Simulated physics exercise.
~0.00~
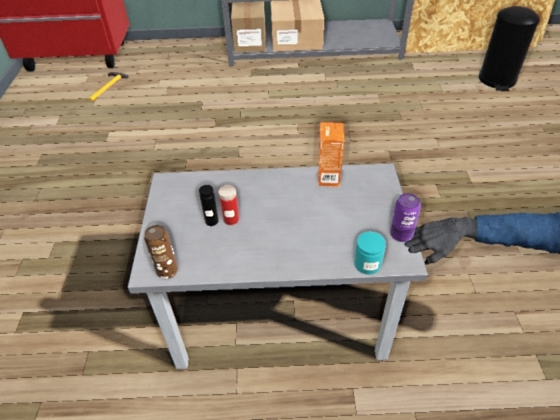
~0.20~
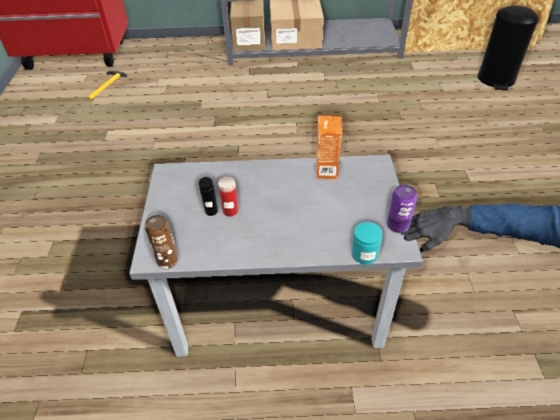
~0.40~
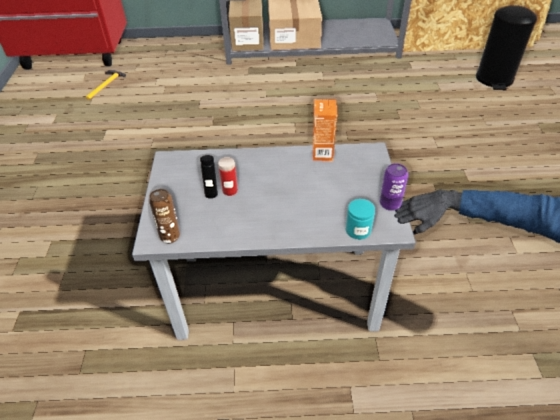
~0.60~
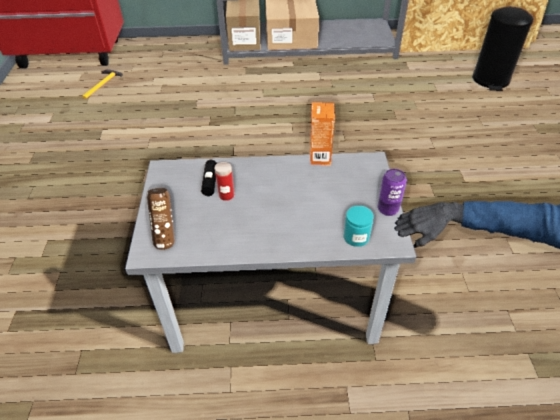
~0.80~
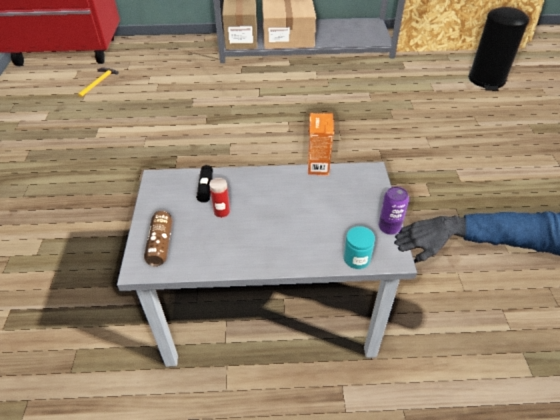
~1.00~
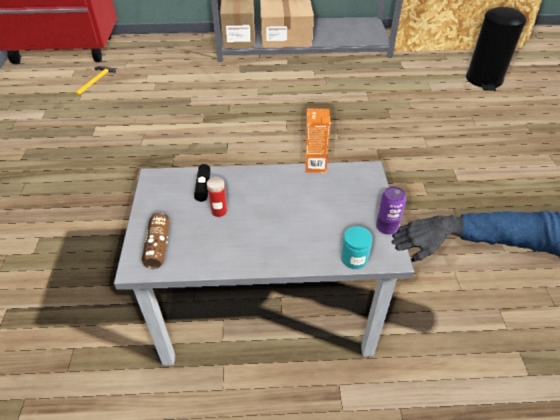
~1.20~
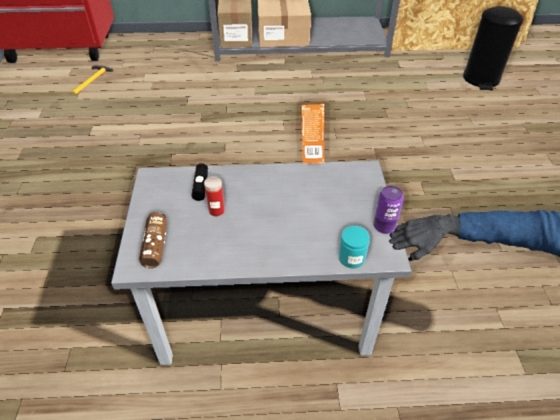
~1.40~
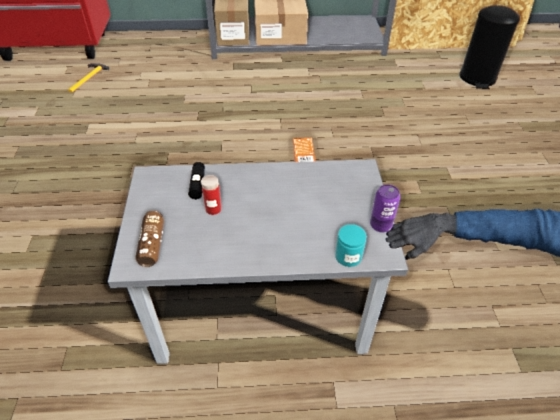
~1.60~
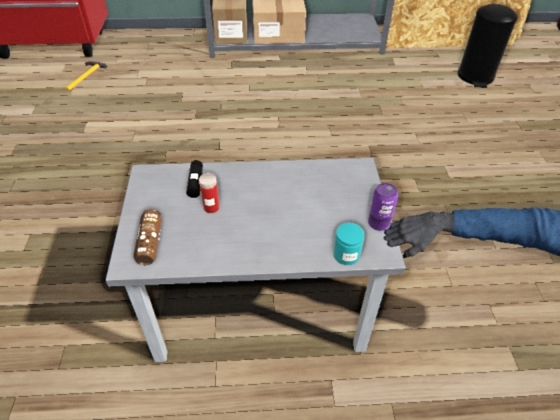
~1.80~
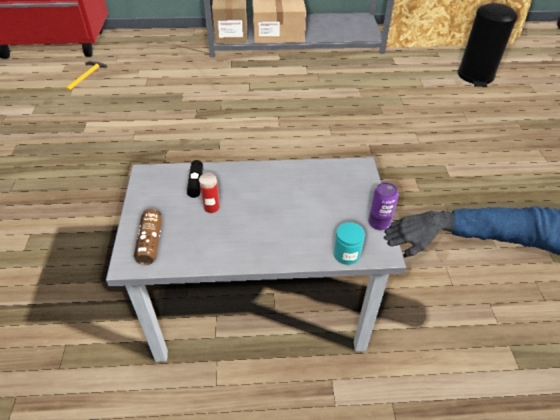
In a workshop, a table jolts, two containers topple, and an orange carton falls off behind.
